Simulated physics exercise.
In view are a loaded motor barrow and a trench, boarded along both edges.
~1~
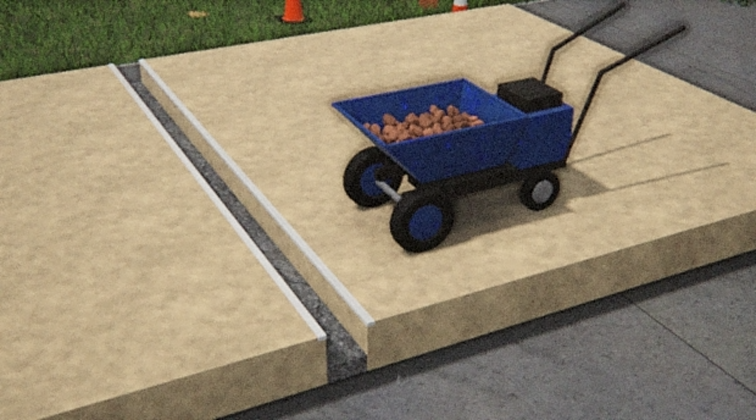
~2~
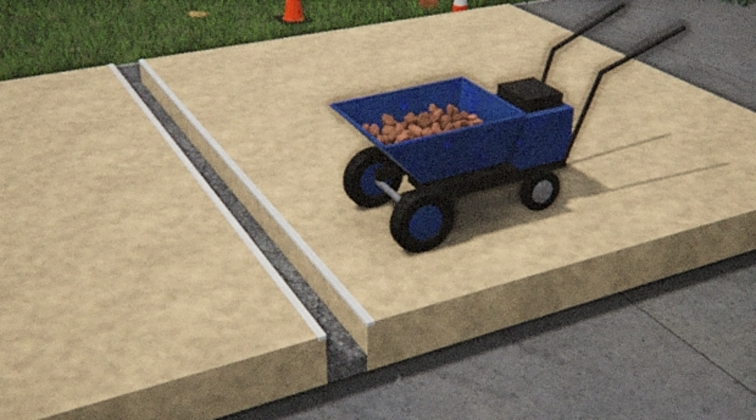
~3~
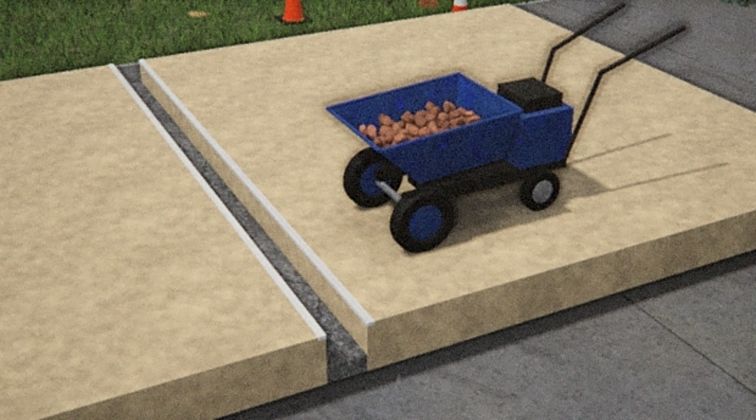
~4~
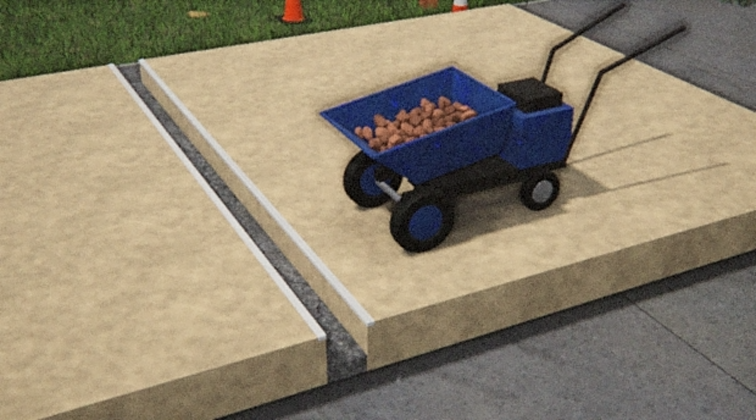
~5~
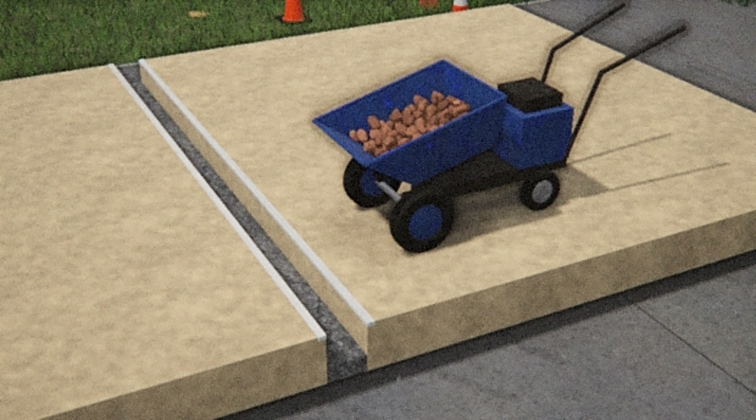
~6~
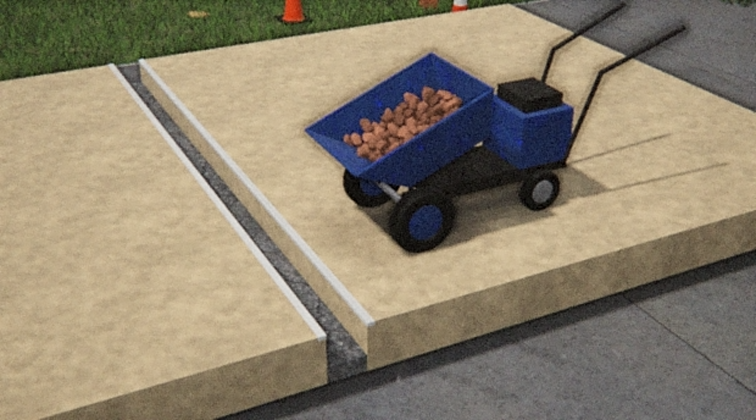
A blue motor barrow loaded with rubble slowly tilting its skip forward to the left, standing beside a narrow board-edged trench.
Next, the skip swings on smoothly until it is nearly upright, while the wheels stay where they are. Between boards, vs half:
Most of it.
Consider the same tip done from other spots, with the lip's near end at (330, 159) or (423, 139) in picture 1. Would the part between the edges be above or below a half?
Initially shy of half, next shy of half.
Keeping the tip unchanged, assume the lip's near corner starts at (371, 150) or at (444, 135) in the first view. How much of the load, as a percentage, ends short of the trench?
Roughly 0 per cent, then roughly 50 per cent.
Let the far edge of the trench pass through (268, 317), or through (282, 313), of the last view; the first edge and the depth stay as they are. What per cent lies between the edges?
100 %, give or take, and then 90 %.
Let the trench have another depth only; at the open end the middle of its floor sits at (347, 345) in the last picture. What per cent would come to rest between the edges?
I'd say roughly 60 in a hundred.
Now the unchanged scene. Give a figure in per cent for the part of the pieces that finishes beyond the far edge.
I'd say around 5 per cent of the load.
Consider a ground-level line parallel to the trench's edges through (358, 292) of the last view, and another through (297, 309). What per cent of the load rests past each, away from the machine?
I'd say some 90 in a hundred, and after that 0 in a hundred.
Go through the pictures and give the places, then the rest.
In the first frame, lip of the skip (386, 147), level; top of the load (436, 131), lumps of rubble; first edge of the trench (347, 295); far edge (300, 308), the trench under half as wide as the skip, and about as deep as wide.
In the second frame, lip of the skip (385, 148), tipped barely; top of the load (435, 130).
In the third frame, lip of the skip (380, 151), tipped barely; top of the load (446, 128).
In the fourth frame, lip of the skip (374, 157), tipped a little; top of the load (453, 119).
In the fifth frame, lip of the skip (365, 165), tipped clearly; top of the load (448, 113).
In the sixth frame, lip of the skip (357, 175), tipped clearly; top of the load (448, 108); first edge of the trench (347, 295); far edge (300, 308).
Just after the last frame, skip tipped steeply; every one in the skip.
A moment on, skip tipped right over; the larger part in the skip; just a few short of the trench; roughly a quarter in or heaped over the trench; just a few beyond it.
Further on, skip tipped right over; about a tenth in the skip; just a few short of the trench; the larger part in or heaped over the trench; just a few beyond it.
When it is over, skip tipped right over; about a tenth in the skip; just a few short of the trench; the larger part in or heaped over the trench; just a few beyond it.
